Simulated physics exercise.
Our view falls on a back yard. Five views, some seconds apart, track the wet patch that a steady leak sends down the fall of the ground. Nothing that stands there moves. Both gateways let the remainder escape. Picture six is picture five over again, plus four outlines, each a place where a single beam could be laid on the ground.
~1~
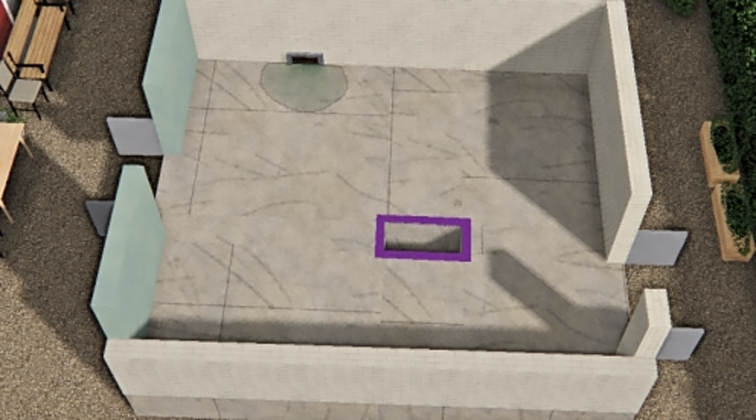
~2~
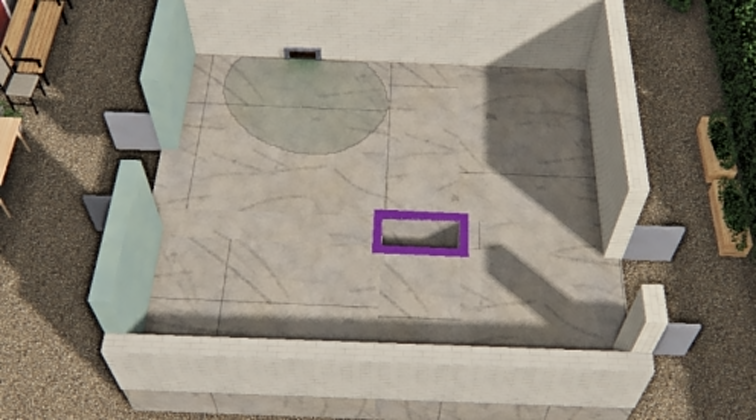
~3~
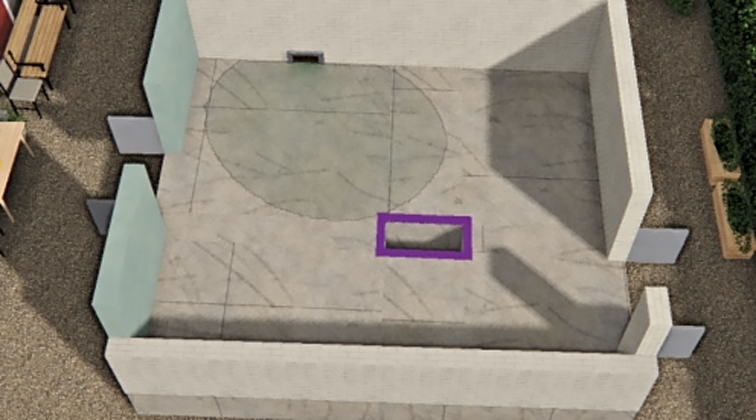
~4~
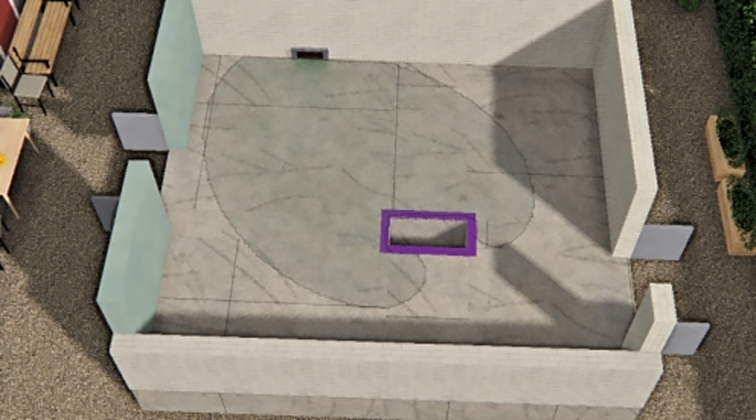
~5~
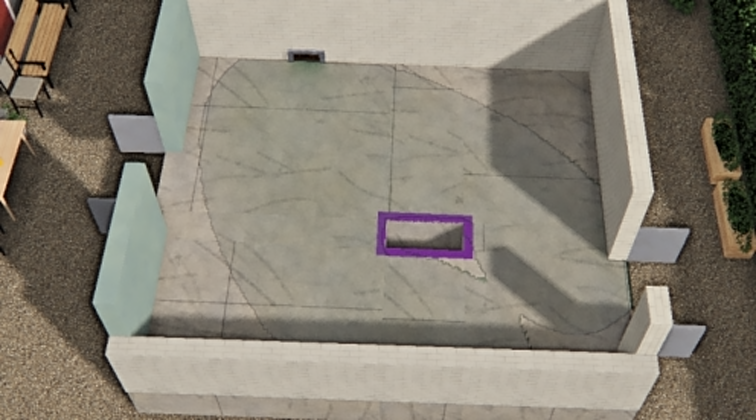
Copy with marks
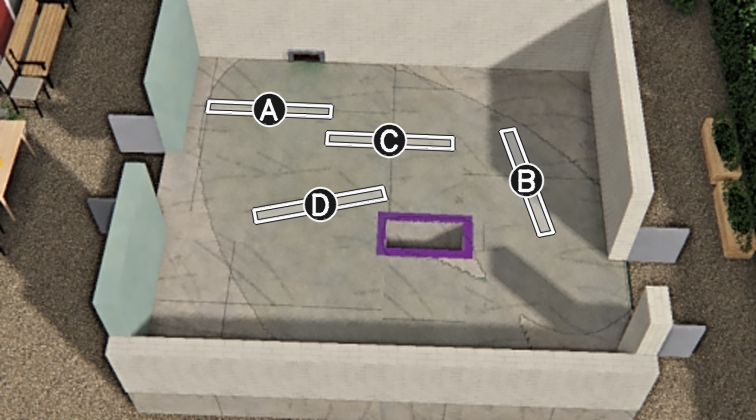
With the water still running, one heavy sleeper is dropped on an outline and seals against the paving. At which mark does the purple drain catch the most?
Spot B does it best.
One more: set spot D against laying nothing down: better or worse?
It is worse.
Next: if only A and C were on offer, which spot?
Here it is spot C.
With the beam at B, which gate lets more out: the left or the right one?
The right one.
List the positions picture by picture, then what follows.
The first picture shows outfall at (305, 59); purple drain at (423, 238); open gate at (611, 306); open gate at (173, 193); front seen at (286, 102), 3 % of the ground wet; purple drain still dry.
The second picture shows front seen at (337, 145), 11 % of the ground wet; purple drain still dry.
The third picture shows front seen at (388, 203), 25 % of the ground wet; purple drain still dry.
The fourth picture shows front seen at (365, 300), 41 % of the ground wet; purple drain taking water.
The fifth picture shows front seen at (621, 297), 63 % of the ground wet; purple drain taking water.
On the marked copy, A from (208, 106) to (331, 111); B from (507, 130) to (546, 233); C from (327, 138) to (452, 143); D from (255, 216) to (384, 193).
Choosing A, about 11 % of the stream goes into the purple drain, about 88 % out by the gates.
Choosing B, about 33 % of the stream goes into the purple drain, about 67 % out by the gates.
Choosing C, about 17 % of the stream goes into the purple drain, about 83 % out by the gates.
Choosing D, about 13 % of the stream goes into the purple drain, about 87 % out by the gates.
